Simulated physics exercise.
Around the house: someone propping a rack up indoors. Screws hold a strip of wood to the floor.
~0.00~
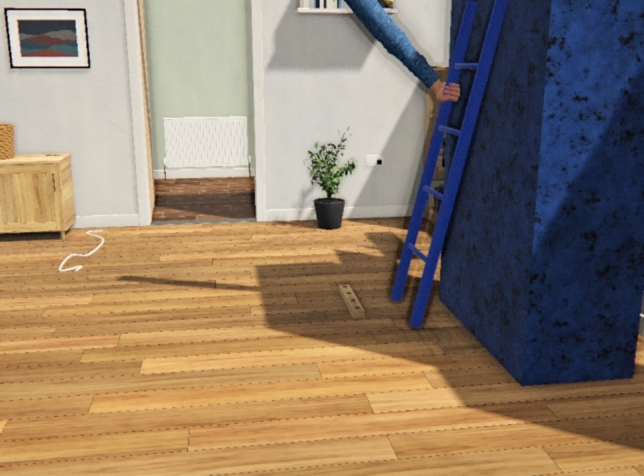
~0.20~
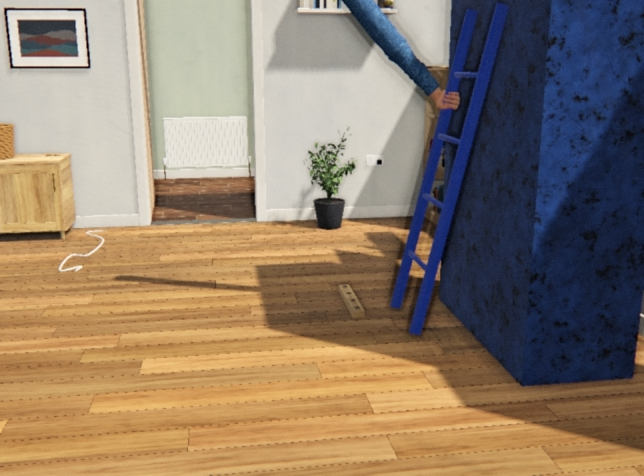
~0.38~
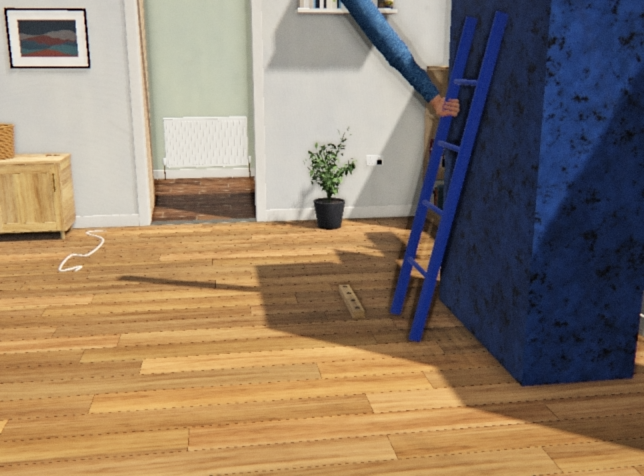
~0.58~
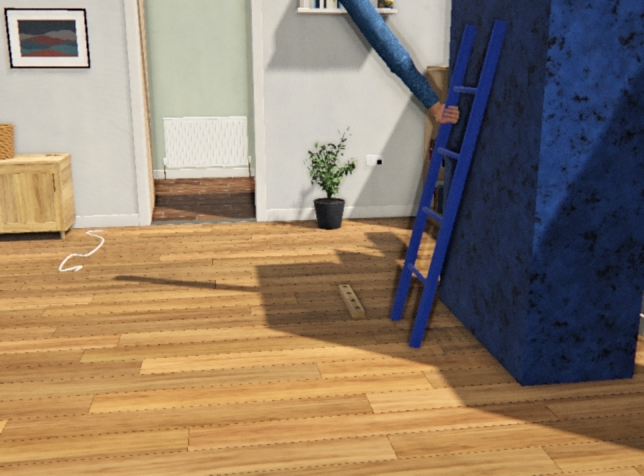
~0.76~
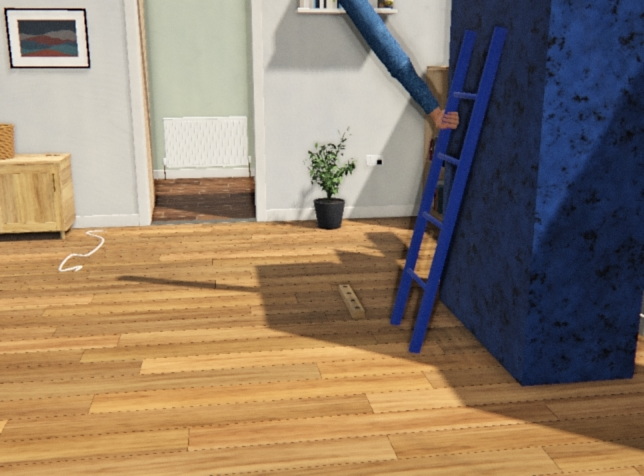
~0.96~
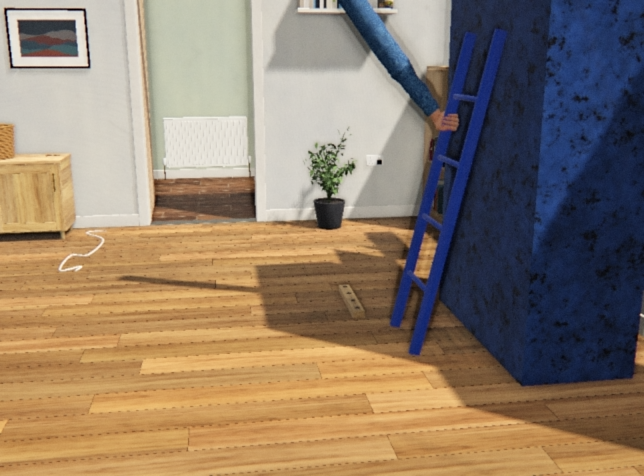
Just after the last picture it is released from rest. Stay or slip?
Here the blue rack holds its place.
By 1.42 s, blue rack at rest near (443, 193).
When it is over (2.2 s), the blue rack remains leaning, near (443, 193).
